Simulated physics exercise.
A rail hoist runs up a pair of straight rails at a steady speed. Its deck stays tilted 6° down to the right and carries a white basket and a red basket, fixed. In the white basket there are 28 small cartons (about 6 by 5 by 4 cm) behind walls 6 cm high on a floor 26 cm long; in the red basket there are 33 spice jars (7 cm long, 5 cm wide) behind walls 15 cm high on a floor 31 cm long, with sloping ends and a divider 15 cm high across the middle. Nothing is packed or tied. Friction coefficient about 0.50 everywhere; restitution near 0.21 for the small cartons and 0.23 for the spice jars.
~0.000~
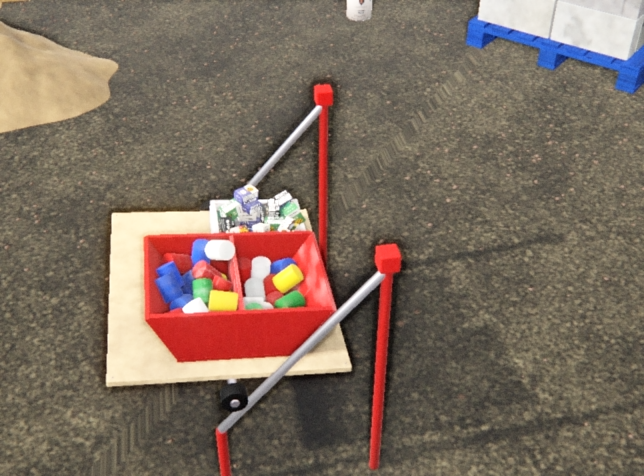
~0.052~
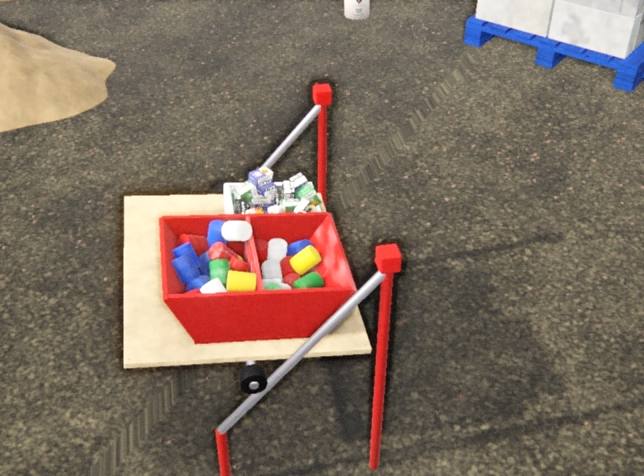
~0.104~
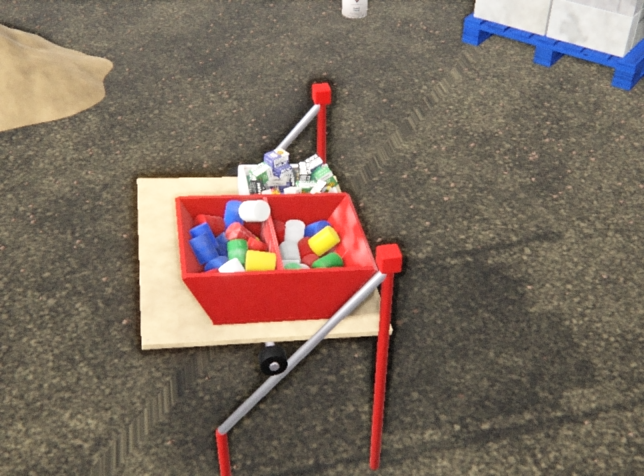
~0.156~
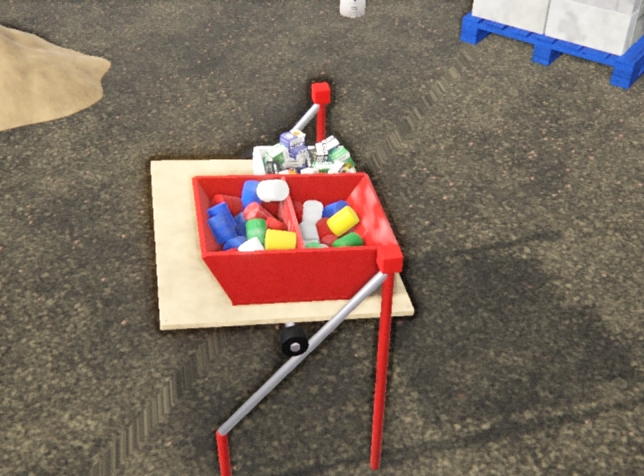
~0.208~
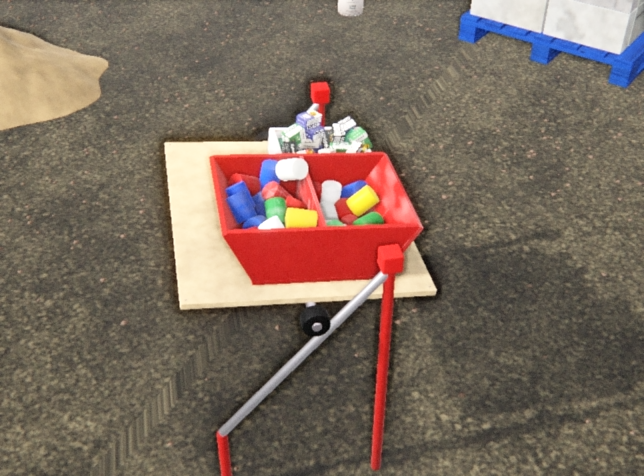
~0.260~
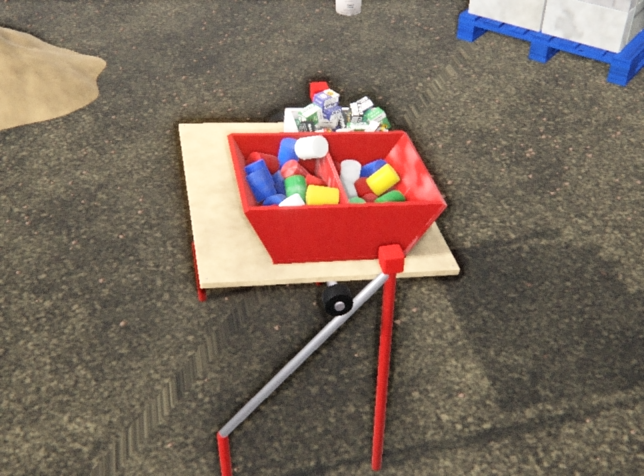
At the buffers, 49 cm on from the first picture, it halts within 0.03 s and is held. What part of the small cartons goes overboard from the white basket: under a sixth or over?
The white basket loses over a sixth of its small cartons.
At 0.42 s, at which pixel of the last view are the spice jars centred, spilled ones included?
Near (340, 164).
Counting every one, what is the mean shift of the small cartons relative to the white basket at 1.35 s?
Some 34 cm rightwards.
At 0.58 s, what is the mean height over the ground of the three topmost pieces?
About 96 cm.
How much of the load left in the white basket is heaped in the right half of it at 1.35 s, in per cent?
Some 80 per cent.
After 0.30 s, the buffers are touched.
After 0.42 s, 5 of 28 out of the white basket and 0 of 33 out of the red basket.
After 0.58 s, 14 of 28 out of the white basket and 0 of 33 out of the red basket.
After 0.80 s, 15 of 28 out of the white basket and 0 of 33 out of the red basket.
When it is over (at 1.35 s), 15 of 28 out of the white basket and 0 of 33 out of the red basket. Asked share, 15 of 28, 54 per cent.
